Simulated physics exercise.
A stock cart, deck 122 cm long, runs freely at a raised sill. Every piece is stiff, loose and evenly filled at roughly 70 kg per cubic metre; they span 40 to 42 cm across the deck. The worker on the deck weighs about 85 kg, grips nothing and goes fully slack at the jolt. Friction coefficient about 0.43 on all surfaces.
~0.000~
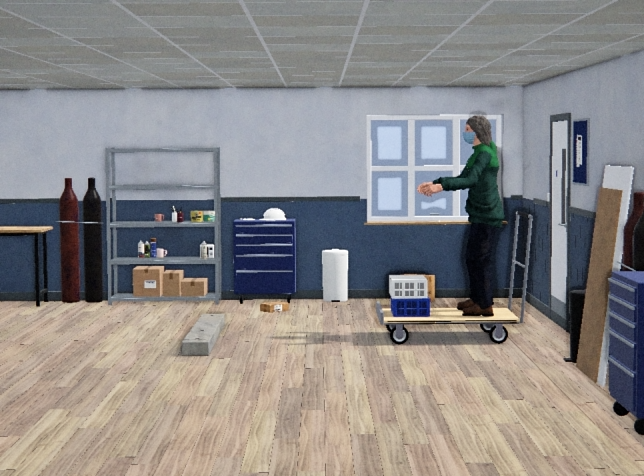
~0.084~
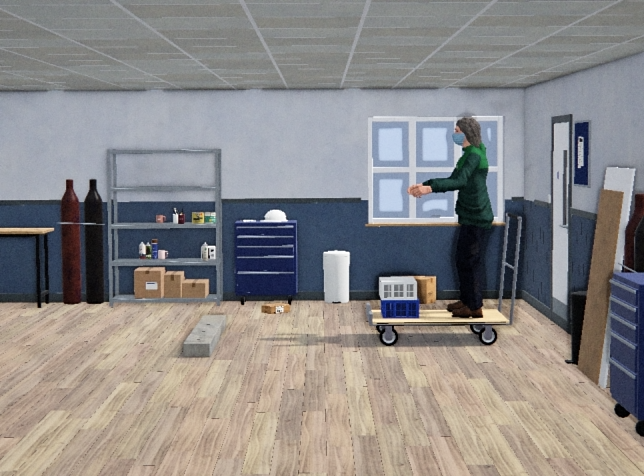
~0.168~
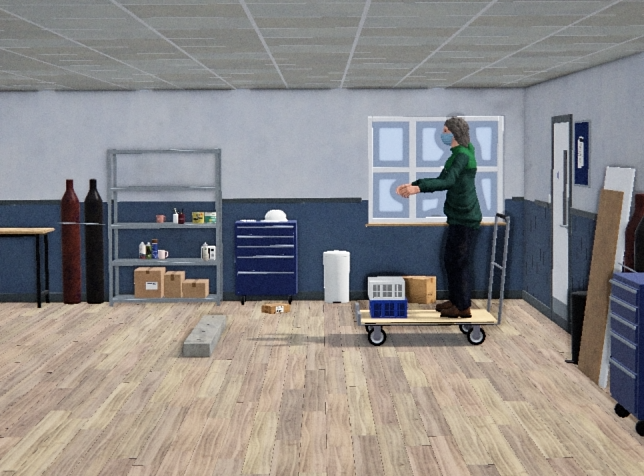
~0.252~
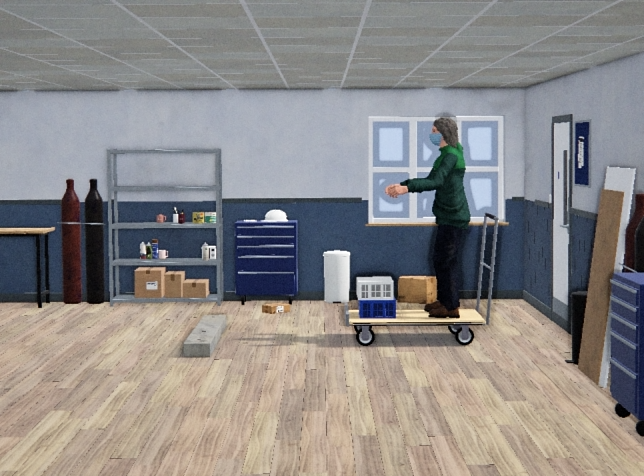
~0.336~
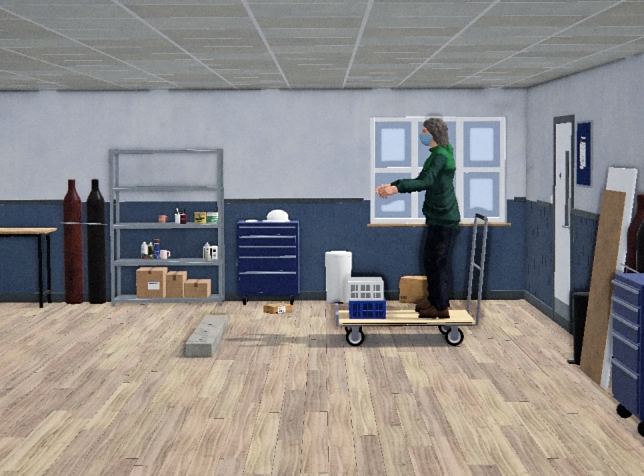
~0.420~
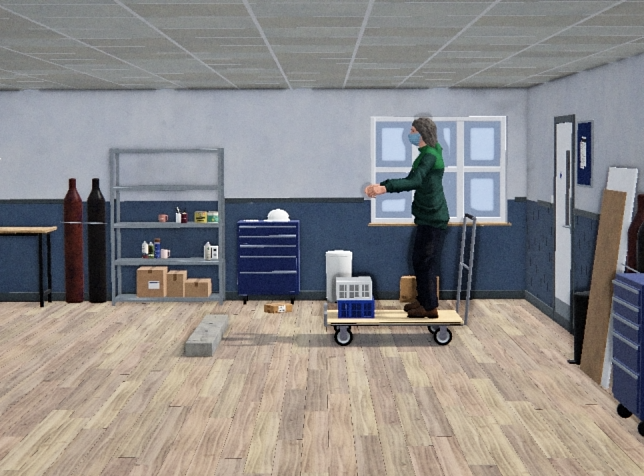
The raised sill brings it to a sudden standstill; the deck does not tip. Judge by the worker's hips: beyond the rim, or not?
At this pace the worker's hips stay behind the front rim.
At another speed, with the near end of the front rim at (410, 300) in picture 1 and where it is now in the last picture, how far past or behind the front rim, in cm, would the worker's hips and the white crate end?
In that case hips 50 past, white 90 past.
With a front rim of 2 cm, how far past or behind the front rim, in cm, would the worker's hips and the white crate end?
In that case hips 80 behind, white 0 past.
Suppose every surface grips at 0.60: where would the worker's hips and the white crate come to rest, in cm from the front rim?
Then hips 80 behind, white 10 behind.
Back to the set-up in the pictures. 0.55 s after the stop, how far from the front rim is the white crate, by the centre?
Some 5 cm behind it.
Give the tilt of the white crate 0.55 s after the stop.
Roughly 0° from upright.
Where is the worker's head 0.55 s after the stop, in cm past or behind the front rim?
Some 10 cm behind it.
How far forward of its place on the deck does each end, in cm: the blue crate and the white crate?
Blue 10, white 30.
Impact comes at 1.24 s.
After 1.49 s the worker's hips are 69 cm behind the rim, near (286, 240) in the last picture's view.
After 1.79 s the worker's hips are 76 cm behind the rim, near (294, 278) in the last picture's view.
After 2.24 s the worker's hips are 80 cm behind the rim, near (298, 279) in the last picture's view.
Final state at 3.8 s, past the rim, white crate; behind it, blue crate and the worker's hips.
